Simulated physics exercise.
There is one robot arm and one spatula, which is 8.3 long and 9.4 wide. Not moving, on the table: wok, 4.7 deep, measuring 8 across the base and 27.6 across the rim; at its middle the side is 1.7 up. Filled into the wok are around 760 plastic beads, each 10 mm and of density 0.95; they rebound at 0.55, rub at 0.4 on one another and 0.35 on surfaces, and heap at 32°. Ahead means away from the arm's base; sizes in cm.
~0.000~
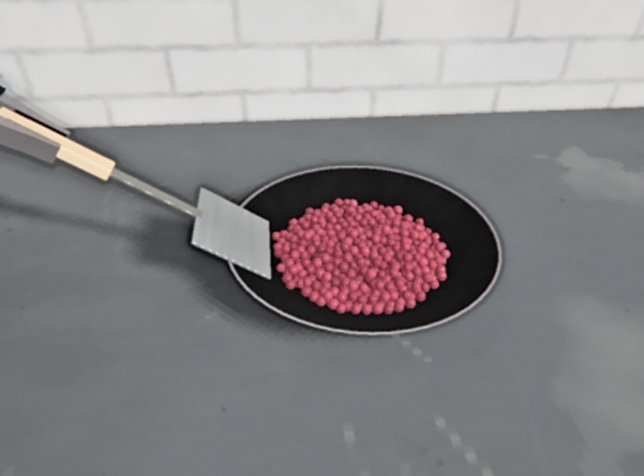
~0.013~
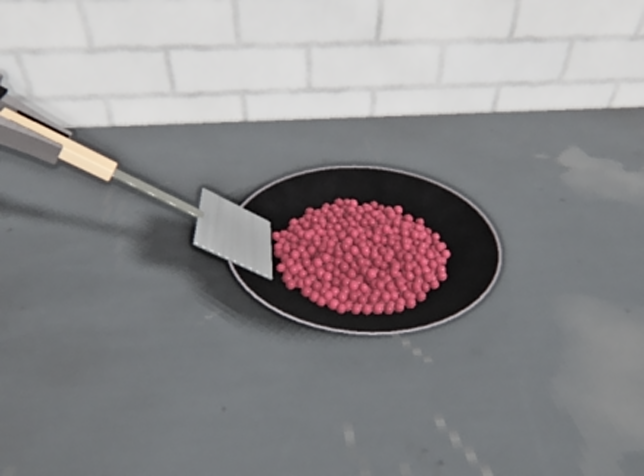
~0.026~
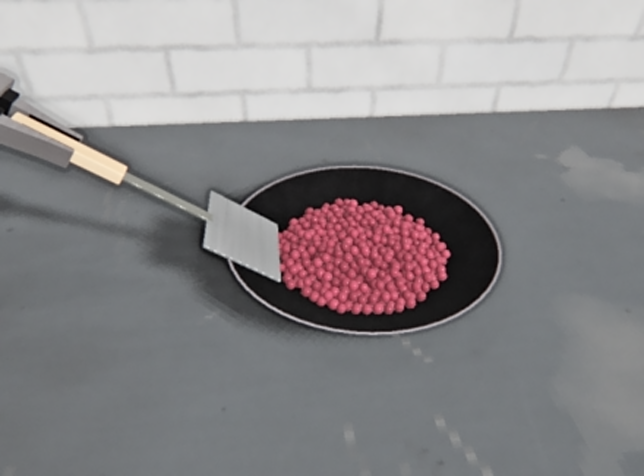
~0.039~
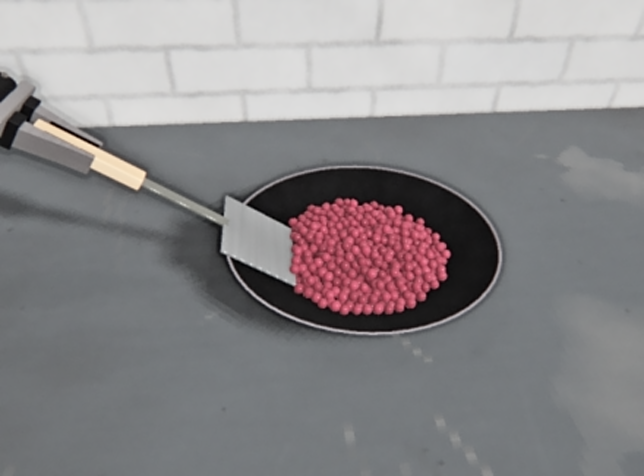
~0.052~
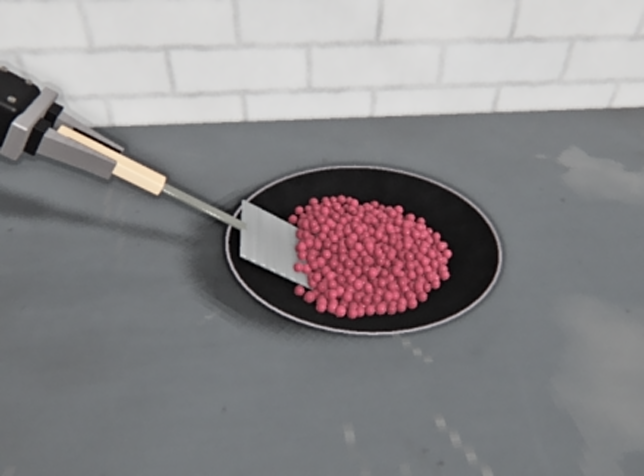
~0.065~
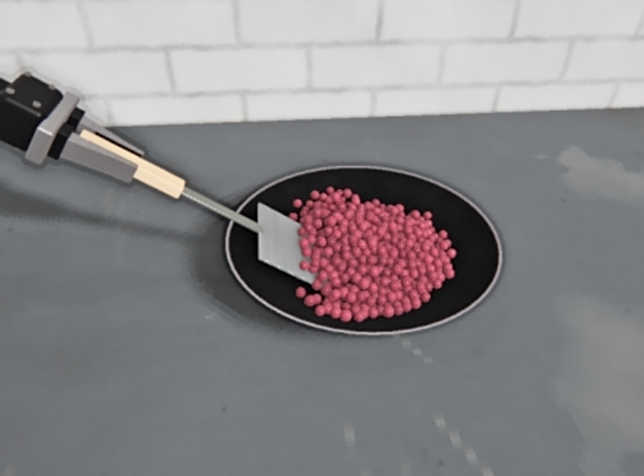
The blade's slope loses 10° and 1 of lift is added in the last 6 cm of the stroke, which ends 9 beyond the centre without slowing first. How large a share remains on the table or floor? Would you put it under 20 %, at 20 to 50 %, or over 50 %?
I would say over 50 %.
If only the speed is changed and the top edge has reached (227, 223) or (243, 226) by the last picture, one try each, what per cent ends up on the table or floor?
Try one roughly 25 per cent; try two roughly 45 per cent.
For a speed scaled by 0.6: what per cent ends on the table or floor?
Near 40 in a hundred.
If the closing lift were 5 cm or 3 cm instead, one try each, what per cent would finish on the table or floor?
Roughly 55 % and then 55 %.
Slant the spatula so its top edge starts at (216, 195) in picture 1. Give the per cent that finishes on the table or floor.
60 percent or thereabouts.
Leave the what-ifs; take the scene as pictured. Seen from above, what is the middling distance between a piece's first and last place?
Around 24 cm, measured level.
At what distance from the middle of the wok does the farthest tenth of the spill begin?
Around 55 centimetres from the centre.
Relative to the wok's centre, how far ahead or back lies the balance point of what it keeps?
Offset forward: Around 2.5 cm.
After 0.10 s, sloping 36°, highest piece 10 above the table; 762 in the wok, 1 on the blade or in flight.
After 0.13 s, sloping 34°, highest piece 11 above the table; 757 in the wok, 6 on the blade or in flight.
After 0.34 s, sloping 26°, highest piece 7 above the table; 399 on the table or floor, 311 in the wok, 53 on the blade or in flight.
After 1.39 s, sloping 26°, highest piece 4 above the table; 455 on the table or floor, 308 in the wok.
In the end, 455 on the table or floor, 308 in the wok. That is 60 % on the table or floor.
